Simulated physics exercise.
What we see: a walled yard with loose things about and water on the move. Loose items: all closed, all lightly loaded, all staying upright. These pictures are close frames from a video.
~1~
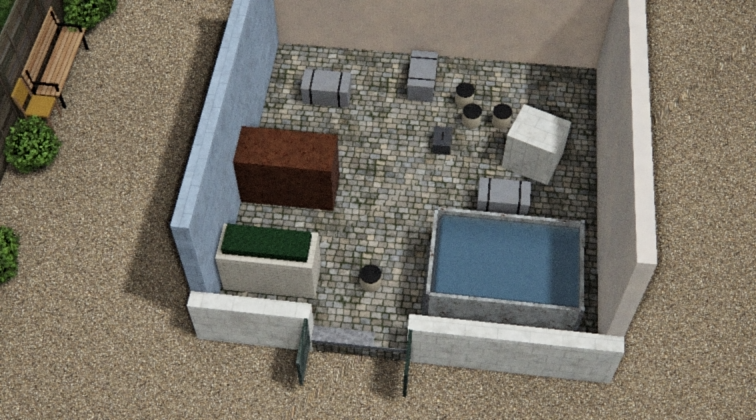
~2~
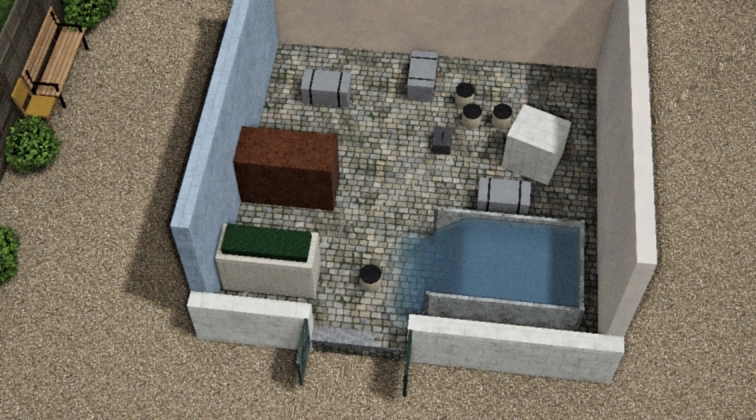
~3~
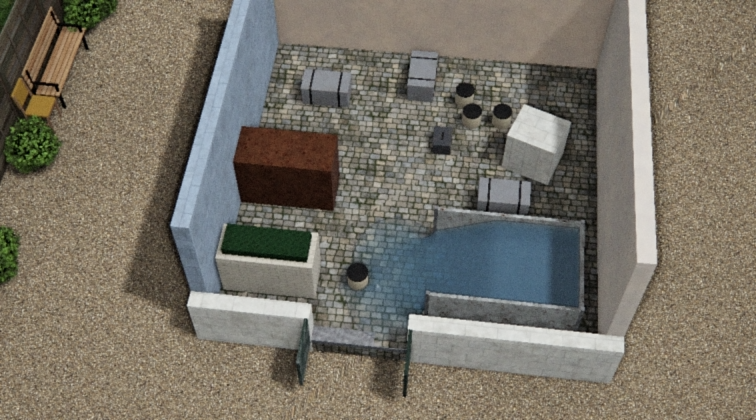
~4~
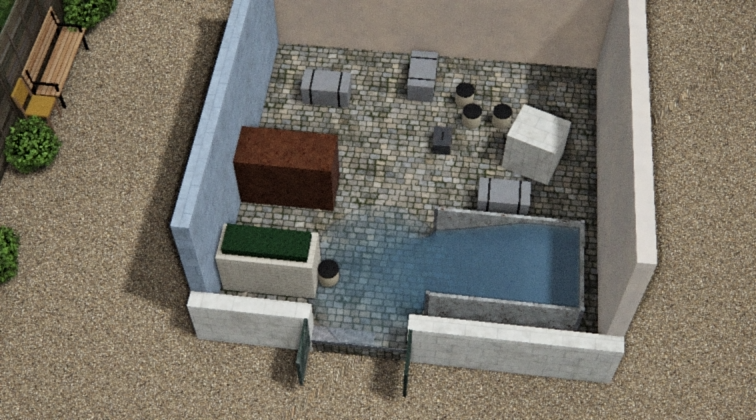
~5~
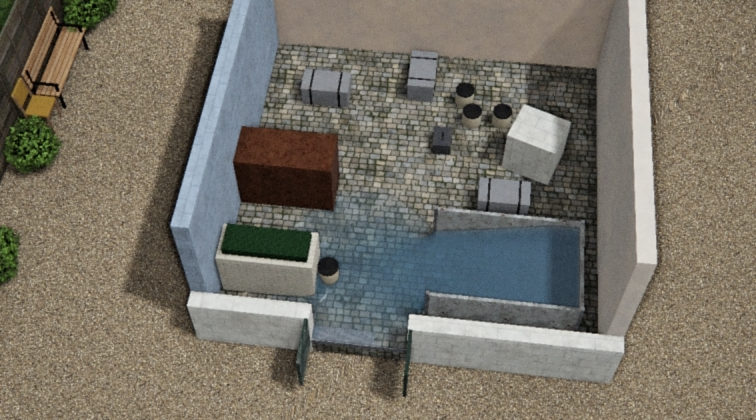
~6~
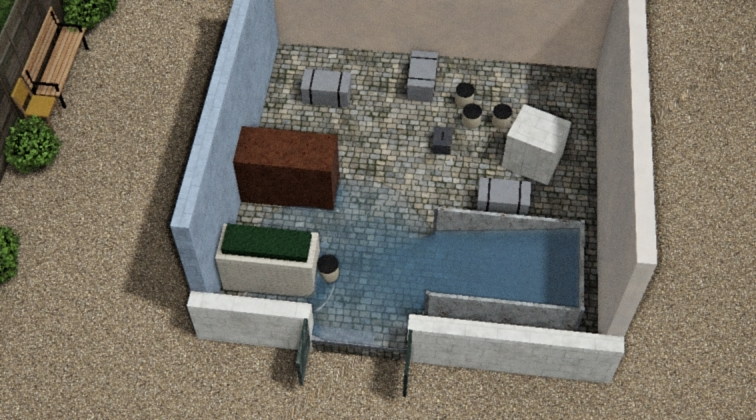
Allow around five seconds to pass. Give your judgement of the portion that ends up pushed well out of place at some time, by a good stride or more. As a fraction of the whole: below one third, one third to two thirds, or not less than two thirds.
Looks to me like between one and two in three get shifted a long way.
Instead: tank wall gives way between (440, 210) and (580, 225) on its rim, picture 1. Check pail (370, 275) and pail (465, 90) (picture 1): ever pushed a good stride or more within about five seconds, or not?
Fell short of it; covered that distance.
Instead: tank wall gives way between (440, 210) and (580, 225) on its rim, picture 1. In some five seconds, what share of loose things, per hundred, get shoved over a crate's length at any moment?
That works out to some 90 %.
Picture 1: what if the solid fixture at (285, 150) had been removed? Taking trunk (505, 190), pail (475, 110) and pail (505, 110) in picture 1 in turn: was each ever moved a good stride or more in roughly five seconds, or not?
In turn: Under that, no, never so far.
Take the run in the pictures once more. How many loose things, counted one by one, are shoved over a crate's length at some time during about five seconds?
The count is 5.
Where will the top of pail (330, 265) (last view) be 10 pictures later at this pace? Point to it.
Look for it near pixel (261, 286).
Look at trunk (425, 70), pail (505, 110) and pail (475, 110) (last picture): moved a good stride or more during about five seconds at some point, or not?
Tally in given order: Less than that / the full distance / the full distance.
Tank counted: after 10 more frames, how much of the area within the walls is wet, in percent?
Near 40 %.
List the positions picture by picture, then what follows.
A pail at (371, 274), on the bottom; a trunk at (505, 191), on the bottom; 0 of 8 have shifted, in the first frame.
A pail at (371, 274) rests on the ground; a trunk at (505, 191), on the bottom; 0 of 8 have shifted, in the second frame.
A pail at (358, 272), on the bottom, close to its start; a trunk at (505, 191) rests on the ground; 1 of 8 have shifted, in the third frame.
A pail at (328, 269) rests on the ground, a stride from its start; a trunk at (505, 191), on the bottom; 1 of 8 have shifted, in the fourth frame.
A pail at (328, 266) floats, a stride from its start; a trunk at (505, 191) rests on the ground; 1 of 8 have shifted, in the fifth frame.
A pail at (328, 264), afloat, a stride from its start; a trunk at (505, 191), on the bottom; 1 of 8 have shifted, in the sixth frame.
A moment on, 1 of 8 are well off their spots; 1 afloat.
Next, 1 of 8 are well off their spots; 1 afloat.
Later, 1 of 8 are well off their spots; 1 afloat.
In the end, 5 of 8 are well off their spots, and 5 have been at some point; 3 afloat.
